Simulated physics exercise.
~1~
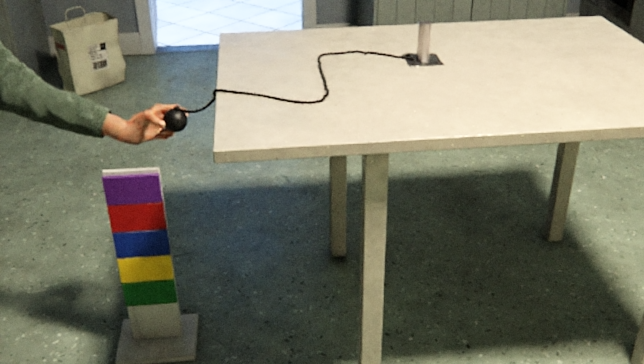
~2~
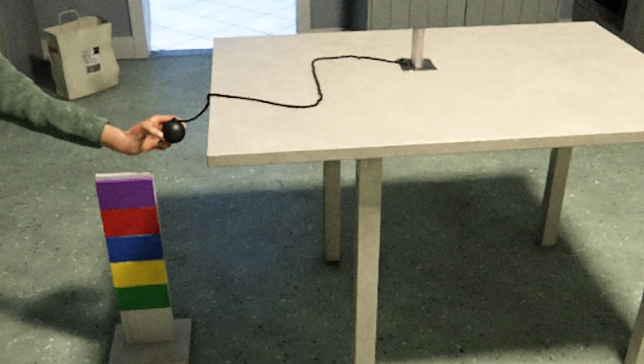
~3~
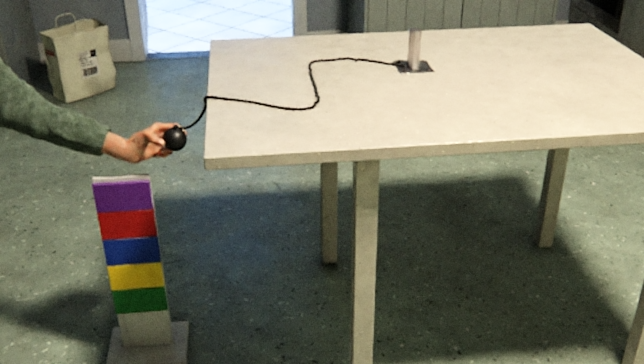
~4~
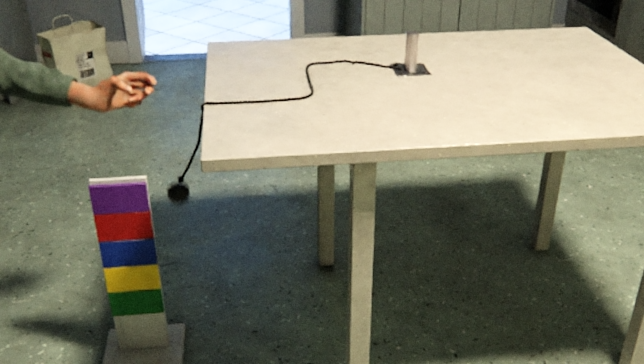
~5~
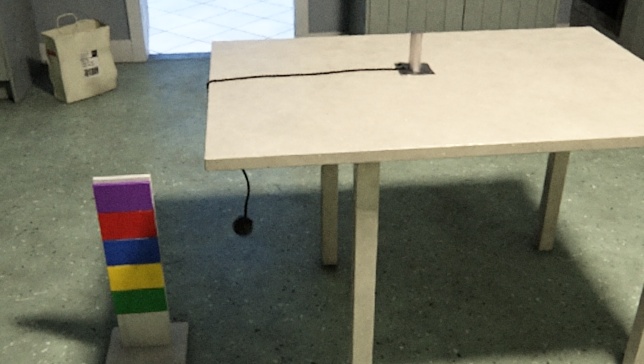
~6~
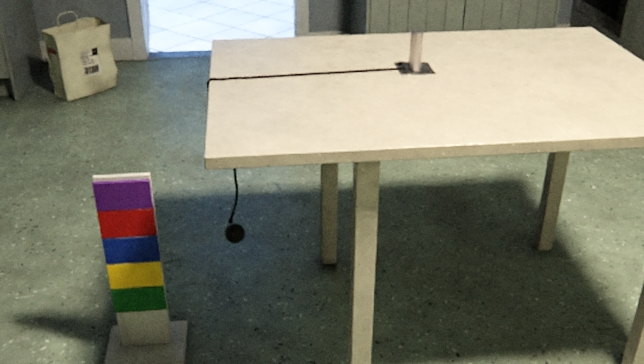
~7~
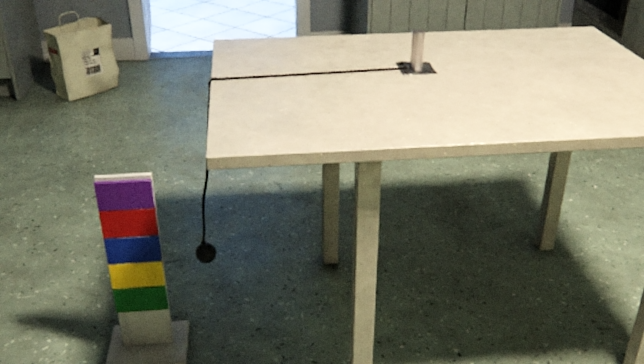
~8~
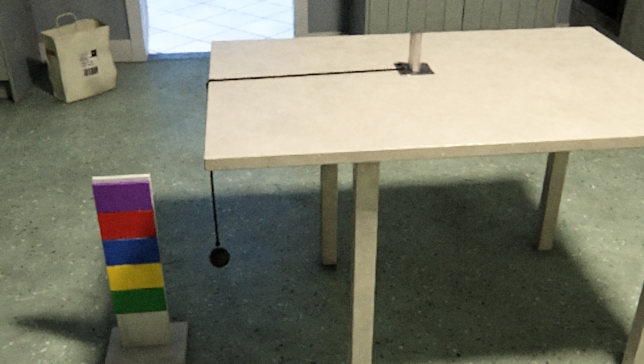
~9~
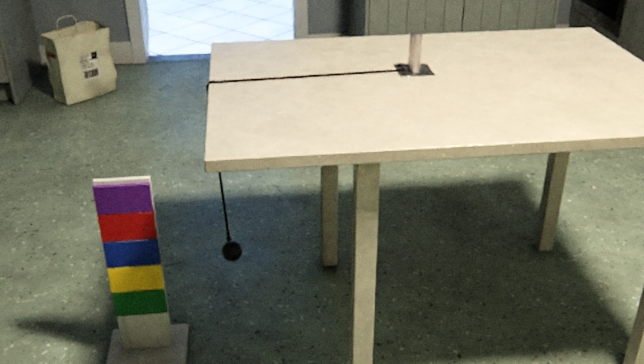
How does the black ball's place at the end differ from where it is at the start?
At the start the ball is held in a hand just off the left end of the table, near the height of the tabletop. At the end it hangs from the shoelace well below the tabletop and a little farther to the right.
